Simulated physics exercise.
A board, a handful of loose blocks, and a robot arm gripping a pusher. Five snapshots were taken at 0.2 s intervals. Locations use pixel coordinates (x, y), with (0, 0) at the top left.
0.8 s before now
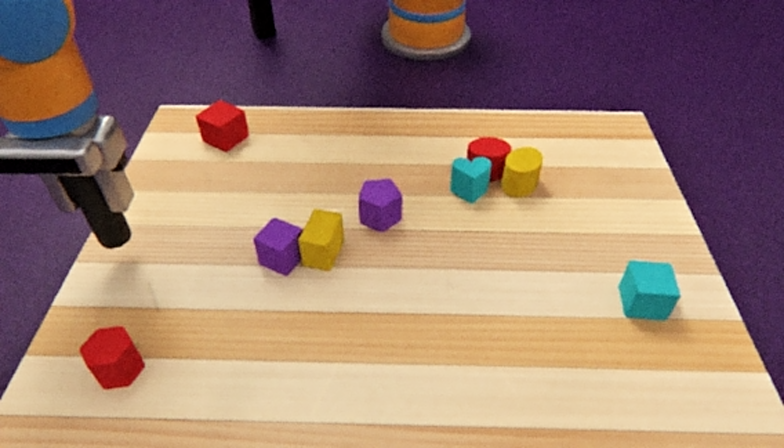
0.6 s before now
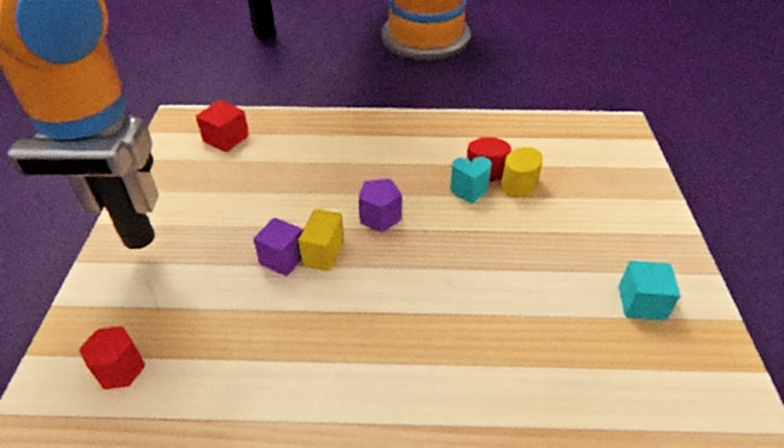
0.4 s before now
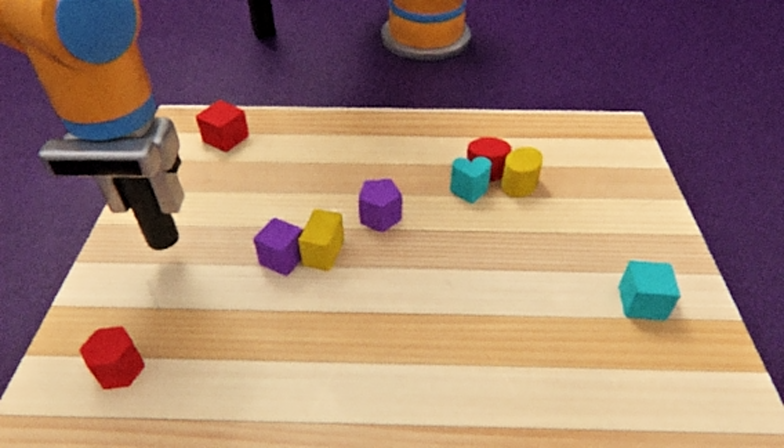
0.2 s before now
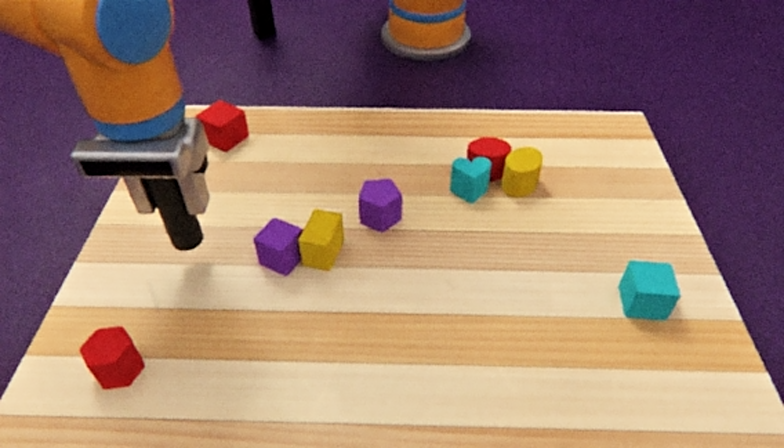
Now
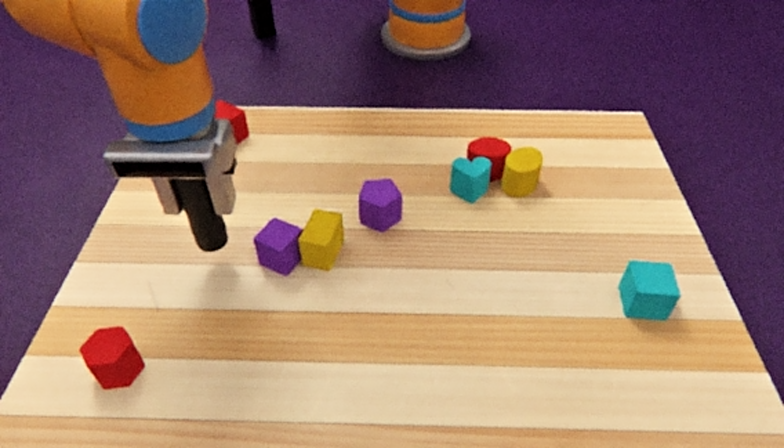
On a striped wooden board scattered with colourful blocks, a robot arm slowly moved its black pusher from the left edge rightward toward a purple block beside a yellow one, while every block stayed still.
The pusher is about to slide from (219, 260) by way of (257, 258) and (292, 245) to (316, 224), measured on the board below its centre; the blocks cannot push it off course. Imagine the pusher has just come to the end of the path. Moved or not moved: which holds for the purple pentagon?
That block stays.
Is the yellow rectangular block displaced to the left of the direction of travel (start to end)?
No, that is not what happens.
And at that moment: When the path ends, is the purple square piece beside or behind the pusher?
I'd say yes.
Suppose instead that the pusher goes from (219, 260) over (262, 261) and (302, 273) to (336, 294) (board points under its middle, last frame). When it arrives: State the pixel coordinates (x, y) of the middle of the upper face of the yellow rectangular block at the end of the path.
It is going to be at (370, 223).
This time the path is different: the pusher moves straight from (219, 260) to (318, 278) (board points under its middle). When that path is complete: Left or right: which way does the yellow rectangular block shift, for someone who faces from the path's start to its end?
Its sideways move is to the left.
What follows on the original path. One third of the way, pusher (253, 239); purple square piece (284, 237), turned 15° anticlockwise.
Two thirds of the way, pusher (289, 226); purple square piece (307, 237), turned 15° clockwise; yellow rectangular block (346, 229), turned 35° anticlockwise.
At the end, pusher (313, 205); purple square piece (307, 237), turned 15° clockwise; yellow rectangular block (346, 229), turned 35° anticlockwise; purple pentagon unmoved.
